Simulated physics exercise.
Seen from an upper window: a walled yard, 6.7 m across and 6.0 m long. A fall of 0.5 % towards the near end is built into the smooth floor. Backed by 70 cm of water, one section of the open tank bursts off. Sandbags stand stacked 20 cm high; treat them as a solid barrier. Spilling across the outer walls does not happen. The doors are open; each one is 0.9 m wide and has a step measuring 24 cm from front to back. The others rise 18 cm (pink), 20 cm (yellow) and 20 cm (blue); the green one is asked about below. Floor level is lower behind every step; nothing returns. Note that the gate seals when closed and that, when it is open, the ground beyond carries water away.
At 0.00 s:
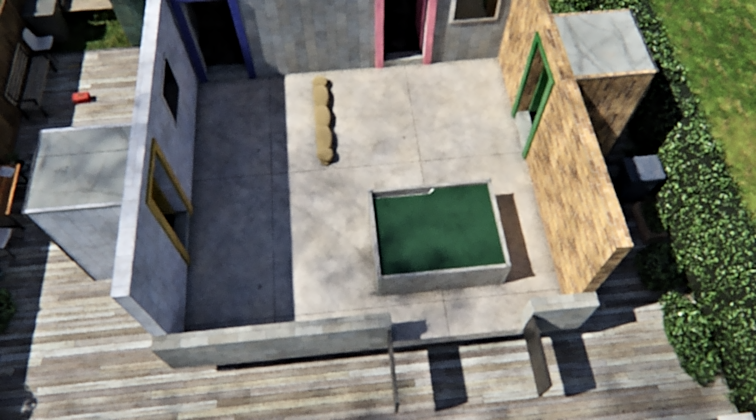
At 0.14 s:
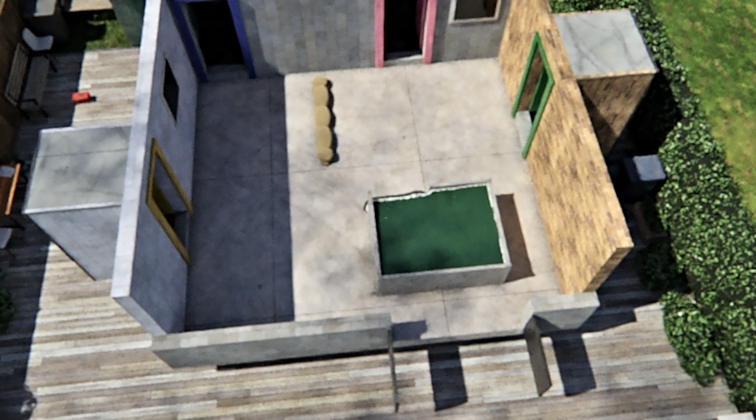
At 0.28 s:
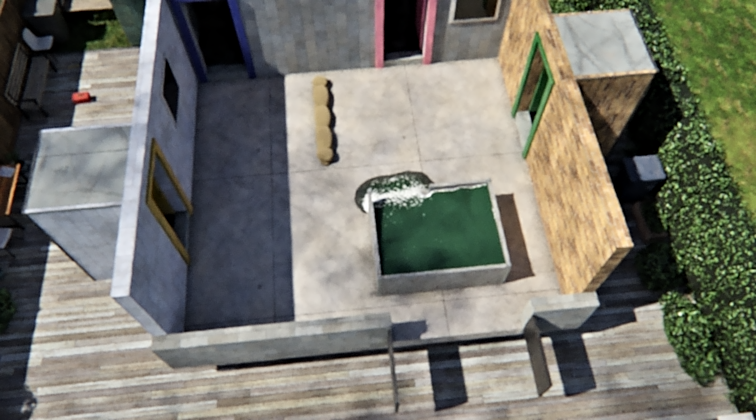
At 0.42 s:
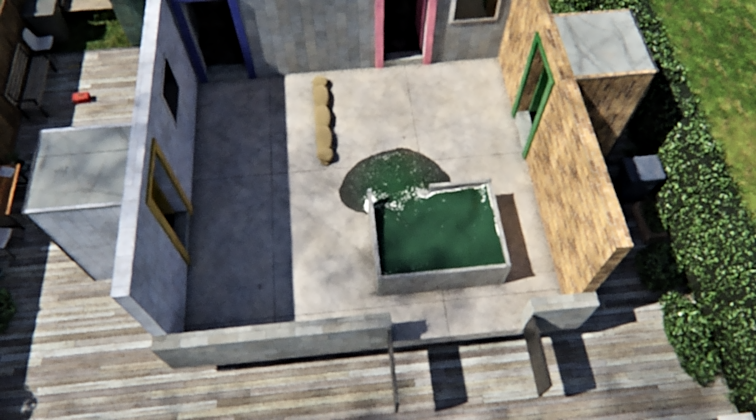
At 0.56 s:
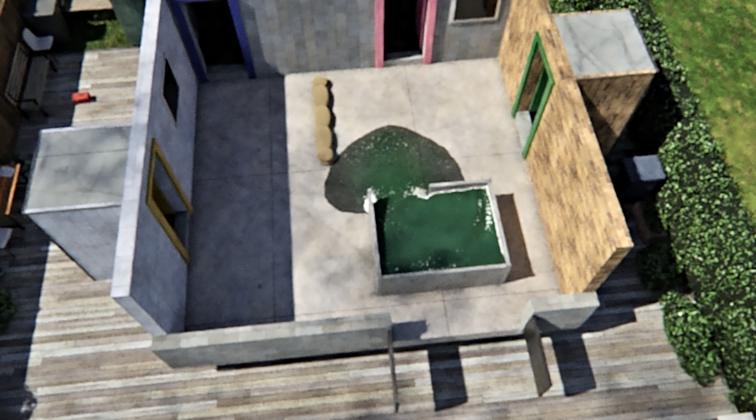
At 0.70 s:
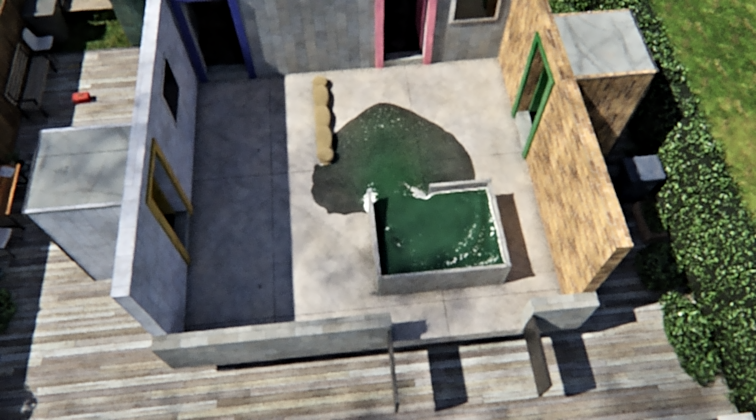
A walled yard holds an open tank whose far side breaks, spreading green water across the floor.
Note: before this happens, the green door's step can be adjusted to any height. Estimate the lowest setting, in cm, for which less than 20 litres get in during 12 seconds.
Around 7 cm.
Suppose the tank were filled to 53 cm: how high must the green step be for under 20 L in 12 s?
The step needs to be some 5.0 cm.
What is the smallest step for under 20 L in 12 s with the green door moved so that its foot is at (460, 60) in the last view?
Something near 16 cm.
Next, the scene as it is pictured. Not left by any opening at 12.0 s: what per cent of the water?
Roughly 88 %.
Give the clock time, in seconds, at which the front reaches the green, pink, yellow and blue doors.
So green sees it at 1.8 s, pink at 1.1 s, yellow at 3.2 s and blue at 2.2 s.
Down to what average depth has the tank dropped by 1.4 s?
Around 46 cm deep on average.
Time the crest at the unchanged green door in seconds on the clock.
Some 5.0 s, more or less.
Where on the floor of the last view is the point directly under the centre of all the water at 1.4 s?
I'd say around (415, 206).
After 1.4 s water covers 30 % of the floor, deepest (35 cm) near (387, 202); it has not reached the green door.
After 3.0 s water covers 50 % of the floor, deepest (30 cm) near (346, 71); 2 cm at the green door, 0 litres in over its 23 cm step.
After 12.0 s water covers 95 % of the floor, deepest (14 cm) near (565, 310); 7 cm at the green door, 0 litres in over its 23 cm step.
At the green door as built, the water arrived by 1.8 s and peaked near 12 cm at 5.0 s.
With a step of 5.5 cm, 36 litres would have come in within the 12 s; with 7.5 cm, 13 litres. So under 20 litres takes about 7 cm.
